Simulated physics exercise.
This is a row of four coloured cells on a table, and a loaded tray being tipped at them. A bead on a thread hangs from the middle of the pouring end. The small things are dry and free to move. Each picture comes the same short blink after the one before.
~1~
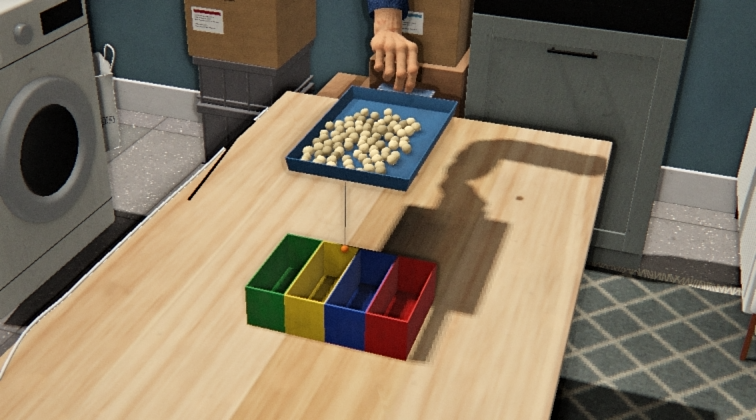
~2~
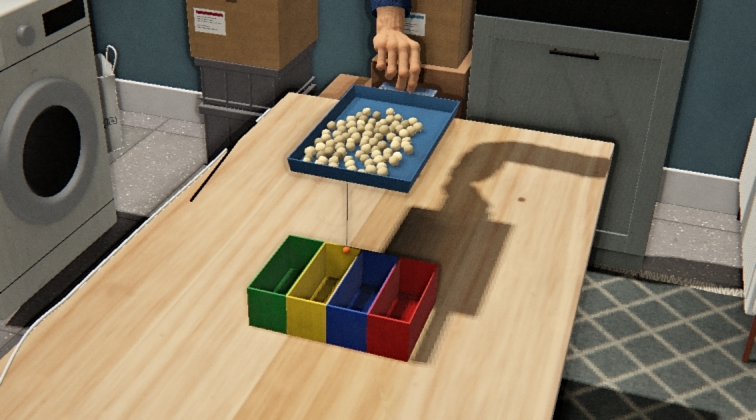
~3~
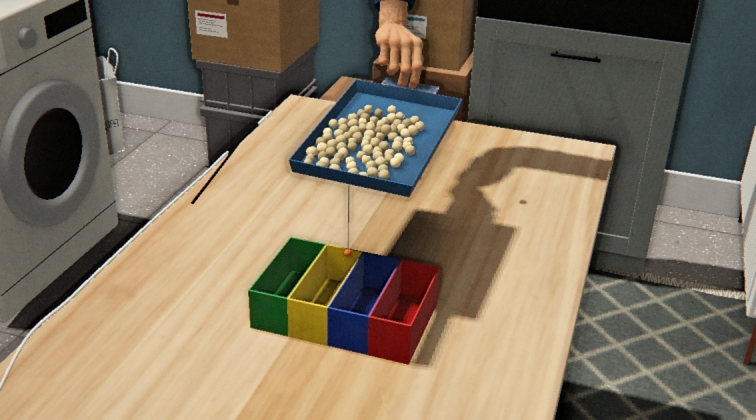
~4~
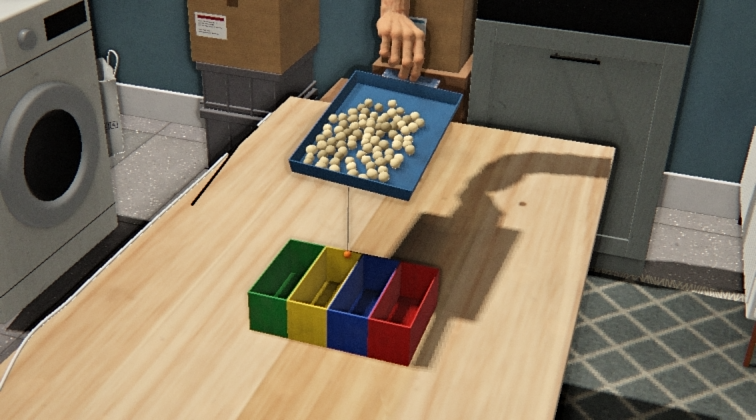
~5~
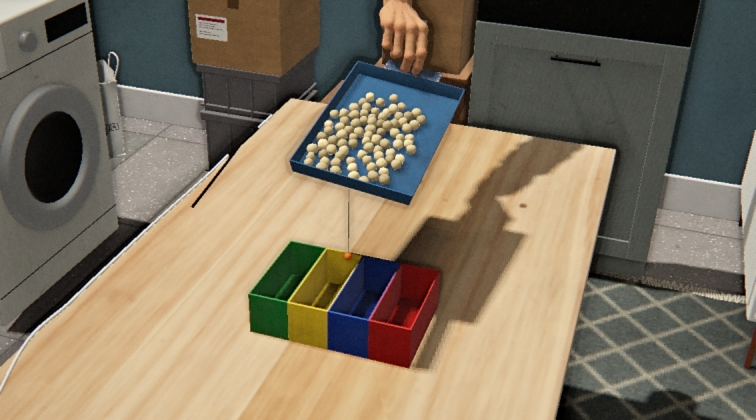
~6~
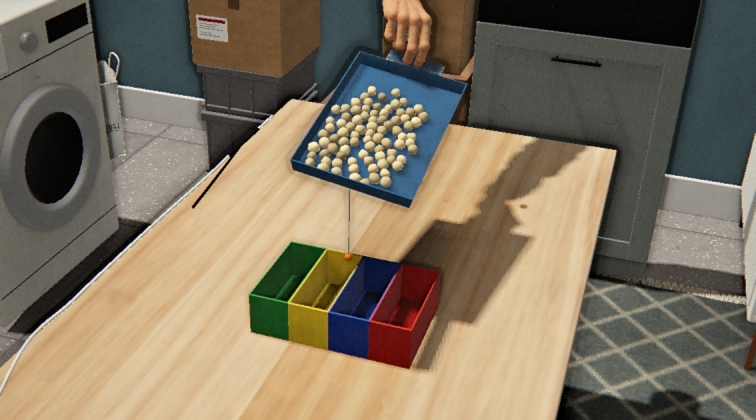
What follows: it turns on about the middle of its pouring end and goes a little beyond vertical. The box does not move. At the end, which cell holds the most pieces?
The red one ends fullest.
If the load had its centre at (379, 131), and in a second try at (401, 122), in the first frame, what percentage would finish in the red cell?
In turn 60 and 50 in a hundred.
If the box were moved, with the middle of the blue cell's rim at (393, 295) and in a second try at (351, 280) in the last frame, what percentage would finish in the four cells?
About 100 and 60 per cent.
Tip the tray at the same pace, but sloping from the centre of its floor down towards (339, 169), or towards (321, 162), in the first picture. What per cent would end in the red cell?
About 0 and 0 per cent.
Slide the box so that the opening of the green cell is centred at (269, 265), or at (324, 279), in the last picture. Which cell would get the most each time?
At the first place the cell in red, at the second that blue cell.
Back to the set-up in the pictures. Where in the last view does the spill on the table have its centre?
Around (466, 335).
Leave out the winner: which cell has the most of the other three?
The runner-up: That blue cell.
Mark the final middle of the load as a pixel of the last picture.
At about (401, 319).
Shortly afterwards, tray tipped steeply; all but a few on the tray; only a few falling or outside the box.
Next, tray tipped past a quarter turn; all but a few on the tray; only a few in the blue cell; only a few falling or outside the box.
Some moments later, tray tipped past a quarter turn; near half in the red cell; near a third in the blue cell; only a few in the yellow cell; near a quarter falling or outside the box.
In the end, tray tipped past a quarter turn; near half in the red cell; near a third in the blue cell; only a few in the yellow cell; none at all in the green cell; near a quarter outside the box.
